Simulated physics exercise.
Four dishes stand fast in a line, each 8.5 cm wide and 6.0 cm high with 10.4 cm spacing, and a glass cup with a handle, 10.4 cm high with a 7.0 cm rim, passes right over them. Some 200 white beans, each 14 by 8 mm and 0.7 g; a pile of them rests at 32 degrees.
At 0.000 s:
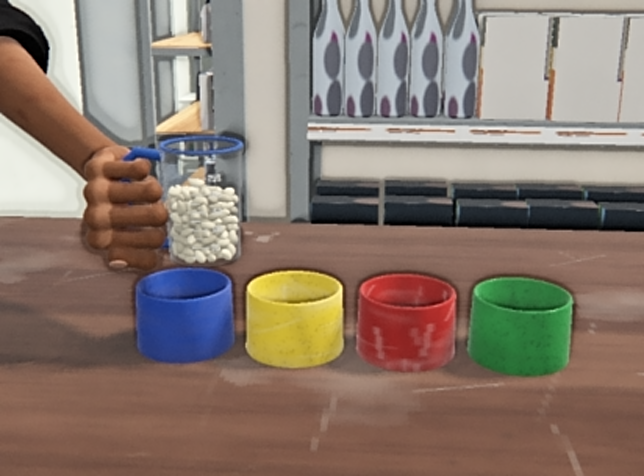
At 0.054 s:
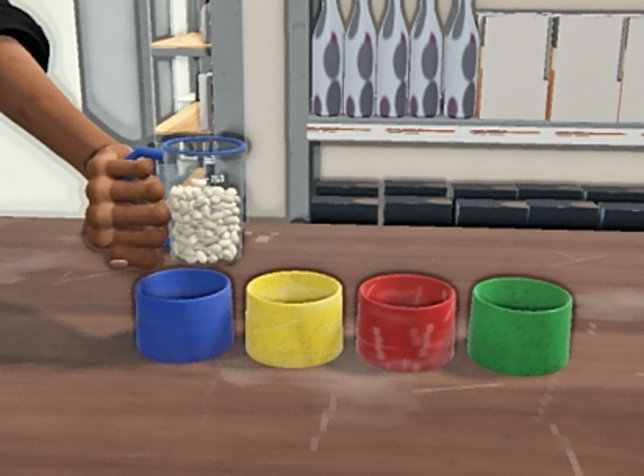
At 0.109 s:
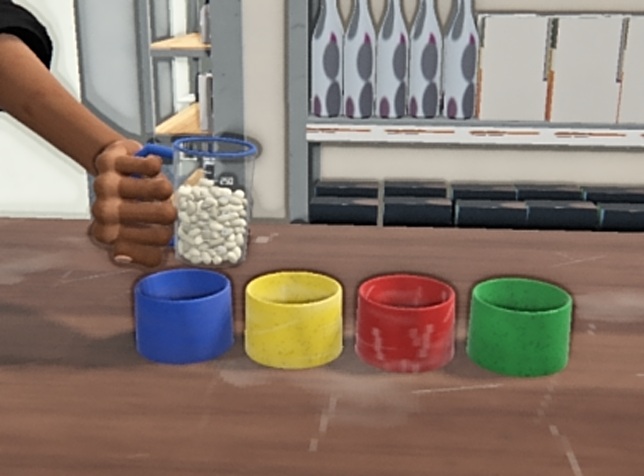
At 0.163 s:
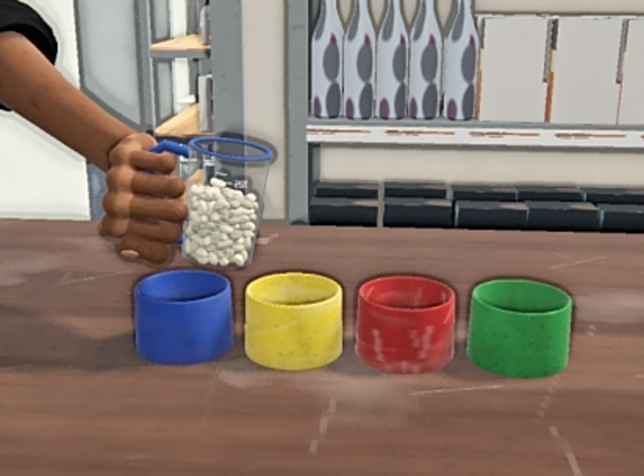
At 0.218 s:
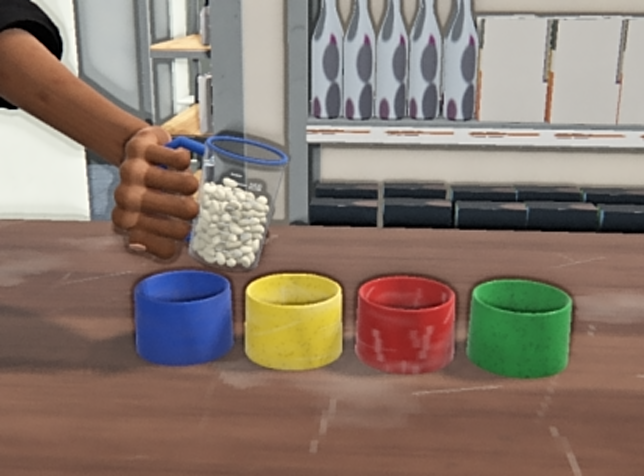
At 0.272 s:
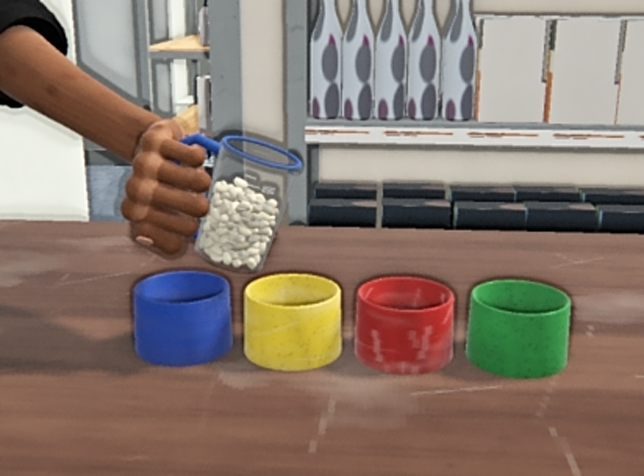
A brown-skinned hand in a dark sleeve holds a clear cup of white beans by its blue handle, seen from the front and slightly above a worn wooden counter. Blue, yellow, red and green dishes stand left to right in front, with patterned bottles on a shelf behind. The hand moves the cup a short way right, tilting it modestly rightward, while the view stays still.
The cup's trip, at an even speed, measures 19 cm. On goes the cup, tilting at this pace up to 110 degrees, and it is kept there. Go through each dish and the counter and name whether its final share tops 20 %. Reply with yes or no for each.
Red: No, blue: No, green: Yes, yellow: No, counter: Yes.
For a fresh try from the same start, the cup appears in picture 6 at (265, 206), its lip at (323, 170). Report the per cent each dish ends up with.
Red 0; blue 0; green 60; yellow 0.
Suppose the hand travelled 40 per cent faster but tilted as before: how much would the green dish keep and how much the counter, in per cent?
Shares: Green 60, counter 40.
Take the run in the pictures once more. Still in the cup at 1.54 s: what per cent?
Roughly 55 per cent of the load.
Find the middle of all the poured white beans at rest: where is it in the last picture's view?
Resting centre estimate: Around (492, 346).
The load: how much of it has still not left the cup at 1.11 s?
Somewhere near 100 per cent of the load.
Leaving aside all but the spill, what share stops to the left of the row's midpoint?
About 0 %.
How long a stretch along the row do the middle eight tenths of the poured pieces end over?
I'd put it at close to 9 cm.
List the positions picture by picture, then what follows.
Cup at (203, 202), tilt 0 degrees, lip at (240, 146), moved 0.0 cm; middle of the pieces at (208, 221); blue dish at (184, 285); yellow dish at (295, 288); red dish at (407, 291); green dish at (522, 295), in the first picture.
Cup at (205, 202), tilt 1 degrees, lip at (244, 147), moved 0.2 cm; middle of the pieces at (210, 222), in the second picture.
Cup at (213, 203), tilt 4 degrees, lip at (254, 151), moved 0.9 cm; middle of the pieces at (216, 223), in the third picture.
Cup at (224, 204), tilt 9 degrees, lip at (270, 156), moved 1.9 cm; middle of the pieces at (225, 224), in the fourth picture.
Cup at (235, 205), tilt 14 degrees, lip at (286, 161), moved 3.0 cm; middle of the pieces at (234, 224), in the fifth picture.
Cup at (245, 206), tilt 18 degrees, lip at (300, 166), moved 4.0 cm; middle of the pieces at (243, 225); blue dish at (182, 288); yellow dish at (293, 291); red dish at (405, 294); green dish at (520, 297). Its pace works out near 85 degrees a second; the hand travels 19 cm a second, in the sixth picture.
Then, at 0.77 s, tilt 62 degrees; cup holds 100 %.
Then, at 1.11 s, tilt 91 degrees; cup holds 100 %.
Then, at 1.54 s, tilt 110 degrees; cup holds 55 %, green 25 %.
By 3.1 s all is still; red 0 %, blue 0 %, green 55 %, yellow 0 %, counter 45 %.
